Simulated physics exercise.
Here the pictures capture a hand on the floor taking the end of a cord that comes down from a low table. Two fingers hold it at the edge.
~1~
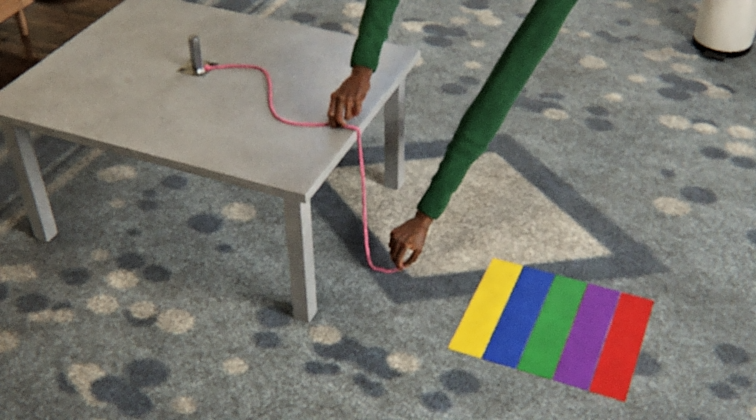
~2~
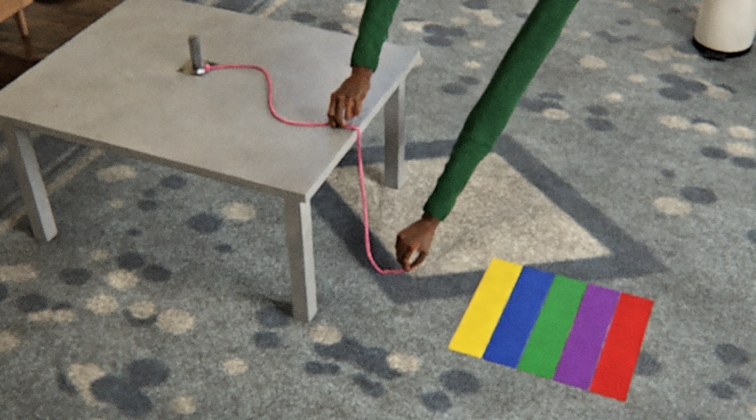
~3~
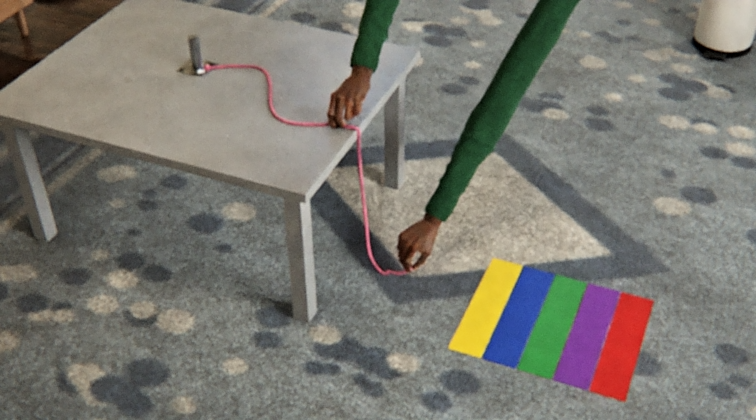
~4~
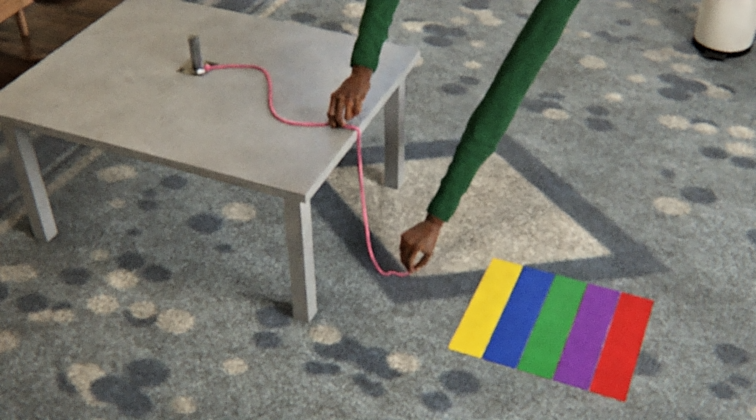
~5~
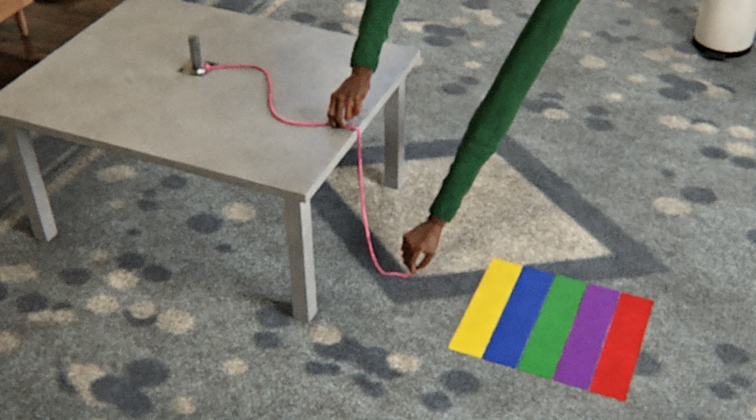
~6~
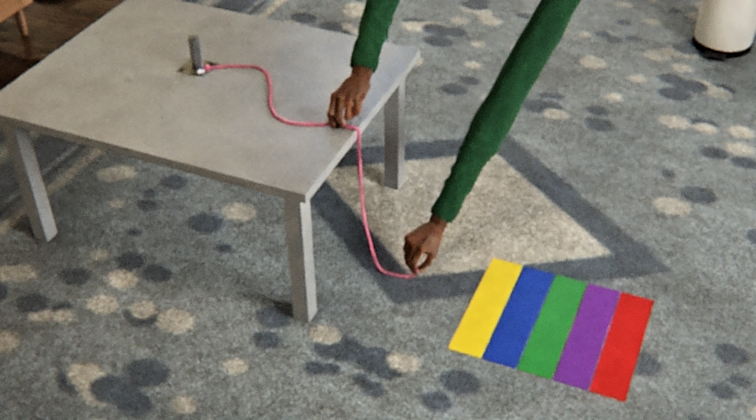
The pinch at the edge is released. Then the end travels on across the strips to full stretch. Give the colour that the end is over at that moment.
The end is over green.
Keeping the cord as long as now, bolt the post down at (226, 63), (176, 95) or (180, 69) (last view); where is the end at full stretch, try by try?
You'd find it around (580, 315), then (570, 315), and finally (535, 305).
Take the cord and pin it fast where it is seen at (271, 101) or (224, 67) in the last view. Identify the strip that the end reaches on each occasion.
The end comes to rest on blue and then on green.
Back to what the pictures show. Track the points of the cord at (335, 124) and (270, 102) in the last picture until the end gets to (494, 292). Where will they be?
They end up close to (367, 146) and (301, 106).
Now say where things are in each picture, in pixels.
End (403, 267); yellow (473, 336); blue (506, 346); green (541, 356); purple (577, 366); red (613, 377), in the first picture.
End (409, 268); cord through (238, 66) (270, 90) (294, 124) (358, 139) (364, 199) (369, 254), in the second picture.
End (412, 269), in the third picture.
End (414, 270); cord through (238, 66) (270, 90) (294, 124) (358, 139) (363, 199) (371, 254), in the fourth picture.
End (416, 270), in the fifth picture.
End (418, 271); cord through (238, 66) (270, 90) (294, 124) (358, 139) (362, 199) (374, 255), in the sixth picture.
A little later, end near (493, 292); over yellow.
Next, end near (533, 303); over blue.
When it is tight, end near (556, 310); over green. The green one.
